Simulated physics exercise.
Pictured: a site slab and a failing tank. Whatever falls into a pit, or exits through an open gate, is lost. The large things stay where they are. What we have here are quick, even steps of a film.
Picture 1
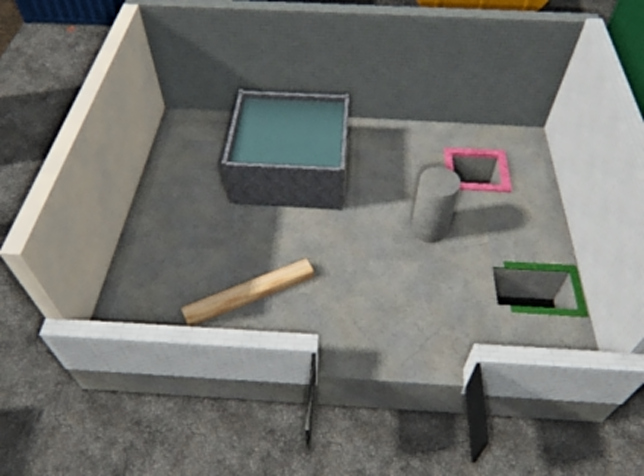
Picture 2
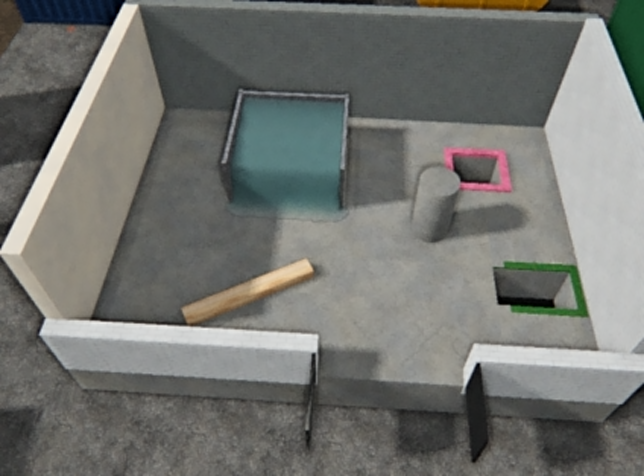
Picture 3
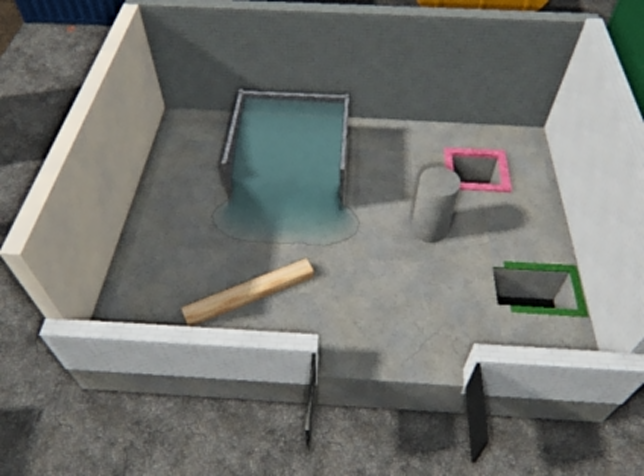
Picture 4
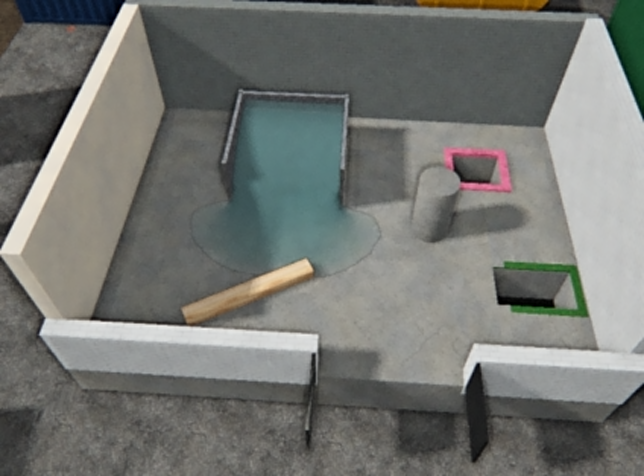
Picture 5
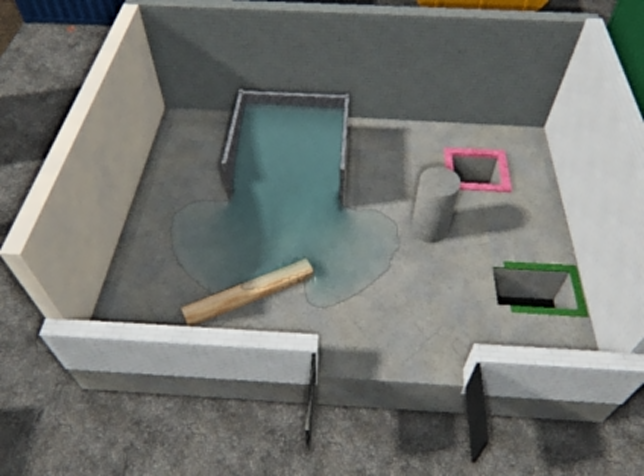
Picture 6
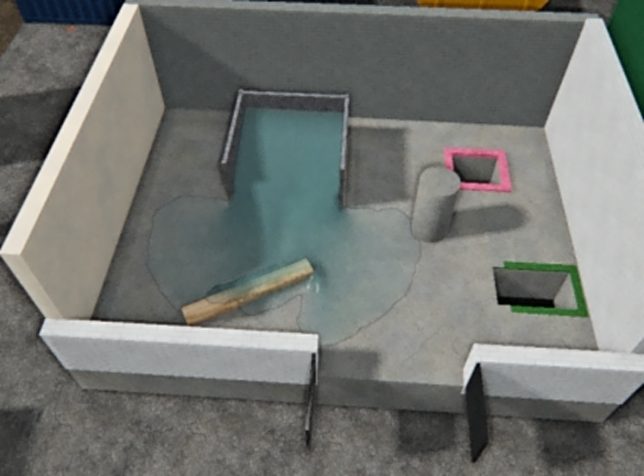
At the start, a tank of blue-green water stands full and still on a walled grey slab. Its front side gives way and water pours out toward the viewer, spreading in a rounded sheet. The water then reaches the wooden beam, laps over it, and fans wider to both sides, touching the grey cylinder.
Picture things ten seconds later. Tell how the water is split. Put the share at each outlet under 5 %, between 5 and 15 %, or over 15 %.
In the end the gate claims a heavy share - exceeding fifteen per cent. The pink pit claims a light share - short of five per cent. The green pit claims a heavy share - exceeding fifteen per cent.
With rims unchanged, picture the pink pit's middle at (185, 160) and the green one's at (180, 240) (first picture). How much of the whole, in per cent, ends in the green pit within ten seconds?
Per cent: Green 30.
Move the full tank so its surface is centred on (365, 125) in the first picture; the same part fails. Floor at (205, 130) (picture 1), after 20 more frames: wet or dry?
Outcome noted: Unreached.
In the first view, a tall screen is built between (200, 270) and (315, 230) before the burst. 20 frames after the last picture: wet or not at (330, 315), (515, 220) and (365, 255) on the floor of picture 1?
Same order as asked - soaked, unsoaked, soaked.
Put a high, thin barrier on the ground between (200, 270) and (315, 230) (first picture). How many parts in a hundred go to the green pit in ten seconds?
The green pit gets 25 per cent.
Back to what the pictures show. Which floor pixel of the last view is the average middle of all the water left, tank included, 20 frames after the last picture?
Somewhere near (255, 259).
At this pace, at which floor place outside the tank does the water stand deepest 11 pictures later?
At about (87, 333).
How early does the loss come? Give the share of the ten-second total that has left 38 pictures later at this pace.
Log: Around 70 %, estimated.
A moment on, water covers 45 % of the floor; the gate 3 %, the pink pit 0 %, the green pit 0 %.
Next, water covers 45 % of the floor; the gate 11 %, the pink pit 0 %, the green pit 0 %.
Then, water covers 60 % of the floor; the gate 19 %, the pink pit 0 %, the green pit 1 %.
Later, water covers 75 % of the floor; the gate 24 %, the pink pit 0 %, the green pit 7 %.
In the end, water covers 90 % of the floor; the gate 26 %, the pink pit 0 %, the green pit 18 %.
